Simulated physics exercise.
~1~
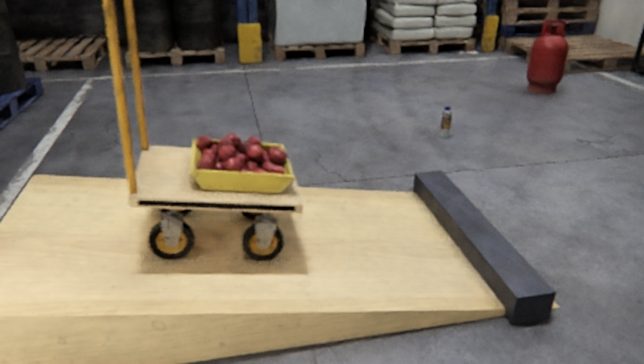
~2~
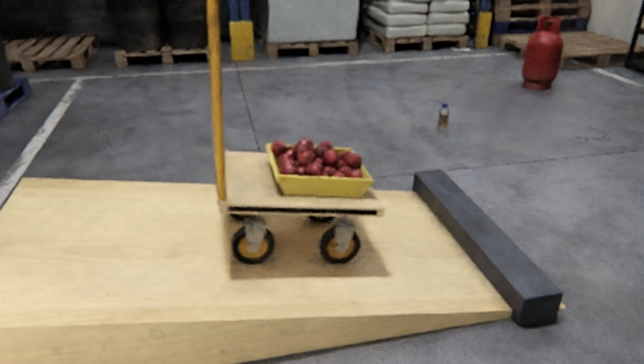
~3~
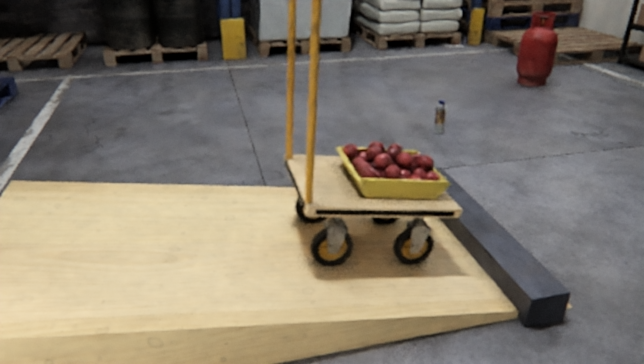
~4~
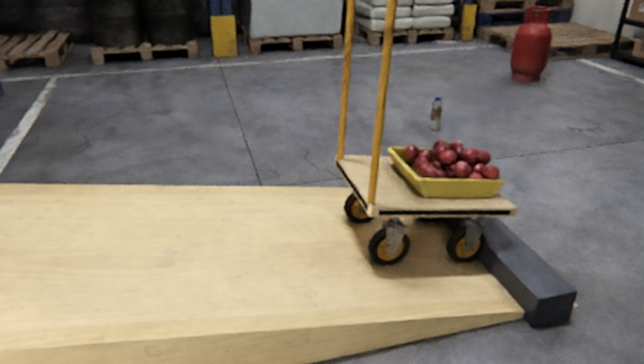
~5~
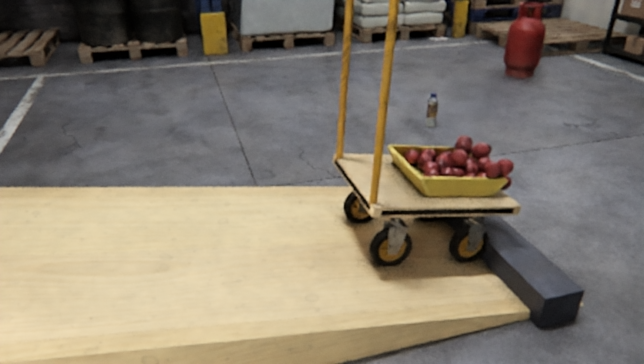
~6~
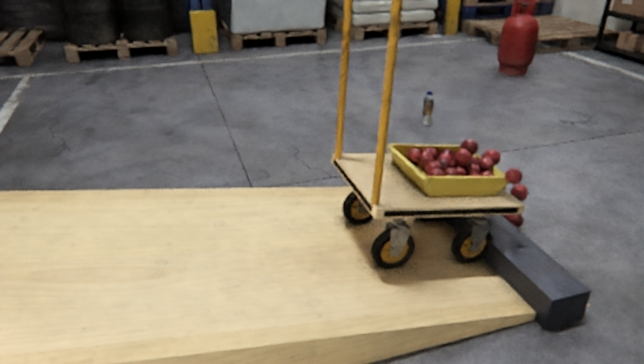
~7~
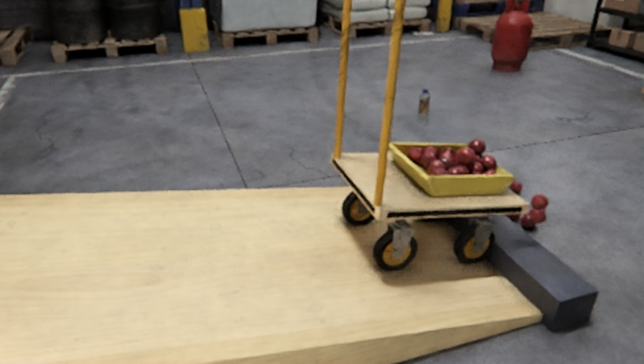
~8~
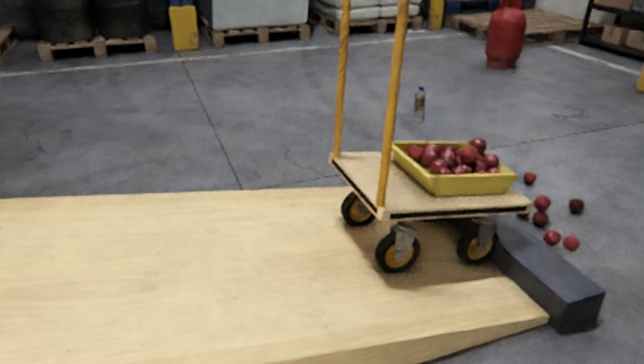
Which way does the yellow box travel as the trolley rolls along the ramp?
The yellow box travels to the right, riding on the trolley down the ramp towards the dark wheel stop.
